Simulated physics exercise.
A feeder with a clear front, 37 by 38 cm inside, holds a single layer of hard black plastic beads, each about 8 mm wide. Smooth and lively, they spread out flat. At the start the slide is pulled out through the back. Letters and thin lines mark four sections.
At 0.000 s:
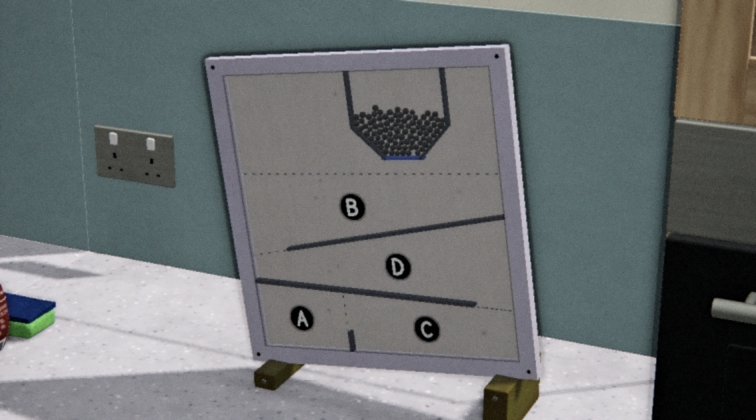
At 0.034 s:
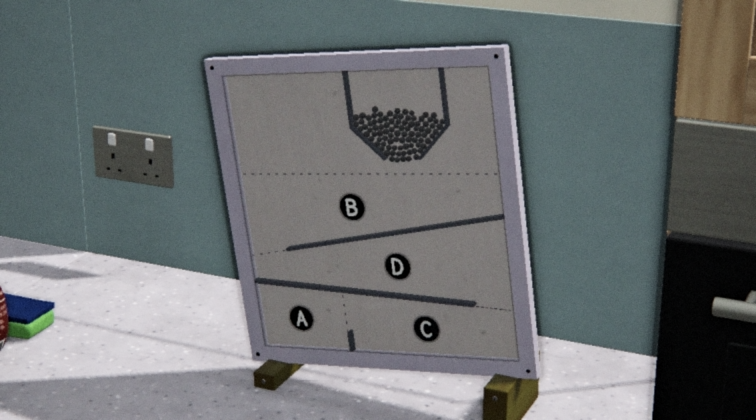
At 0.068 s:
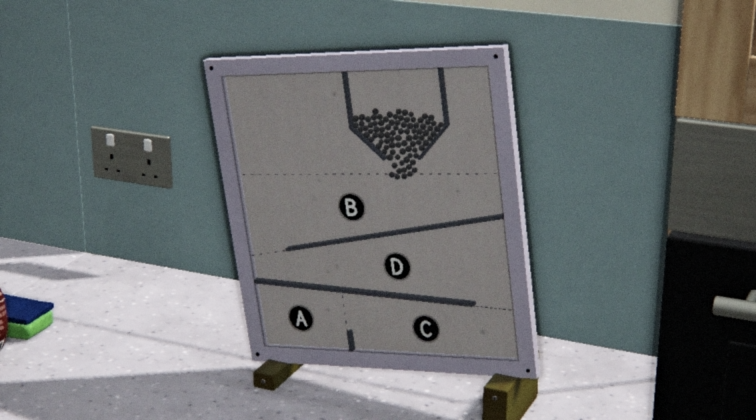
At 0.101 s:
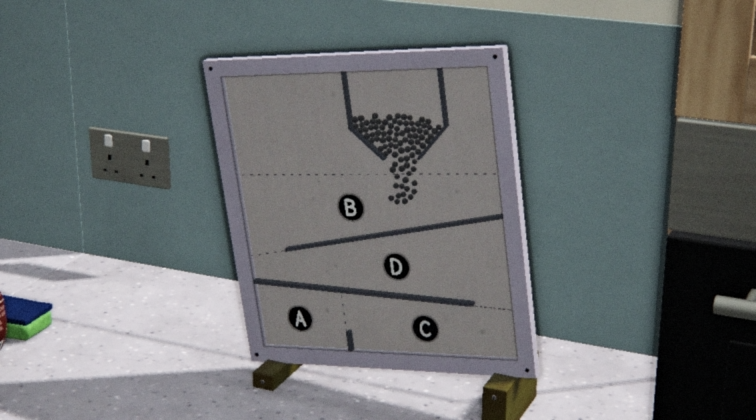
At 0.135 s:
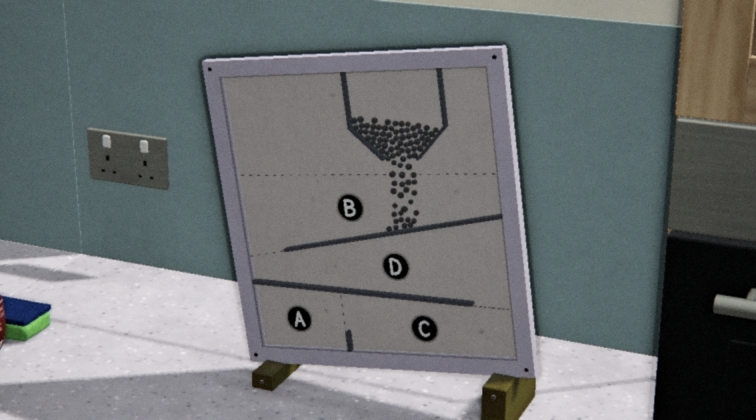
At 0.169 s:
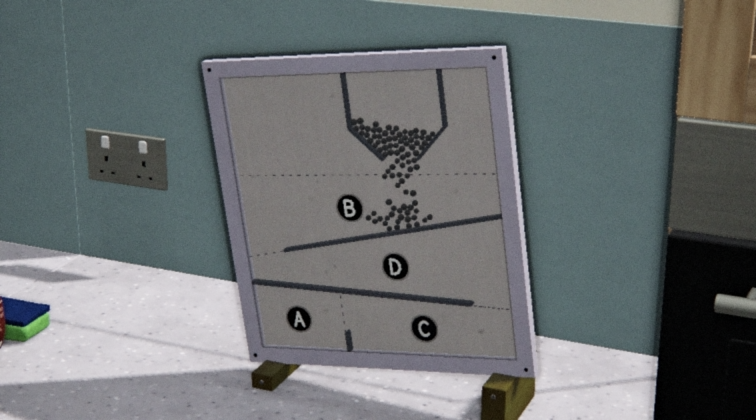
Small dark beads pouring from a funnel on an upright framed board, landing on the upper sloping bar and scattering above it.
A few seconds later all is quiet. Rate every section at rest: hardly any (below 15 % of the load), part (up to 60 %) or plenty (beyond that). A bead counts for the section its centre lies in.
A hardly any, B part, C hardly any, D plenty.
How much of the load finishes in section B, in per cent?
About 30 per cent.
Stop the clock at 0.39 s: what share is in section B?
Roughly 85 per cent.
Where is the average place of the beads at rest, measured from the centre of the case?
About 11 cm left and 9 cm below.
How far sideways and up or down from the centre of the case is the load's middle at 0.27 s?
About 3 cm right and 4 cm above.
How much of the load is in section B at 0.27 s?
Roughly 60 per cent.
After 0.27 s, the beads' middle is 3 cm right of and 4 cm above the centre; B 60 %.
After 0.39 s, the beads' middle is 1 cm right of and level with the centre; B 85 %, D 5 %.
After 0.62 s, the beads' middle is 5 cm left of and 4 cm below the centre; B 70 %, D 30 %.
At rest by 2.8 s, A 0 %, B 30 %, C 0 %, D 70 %.
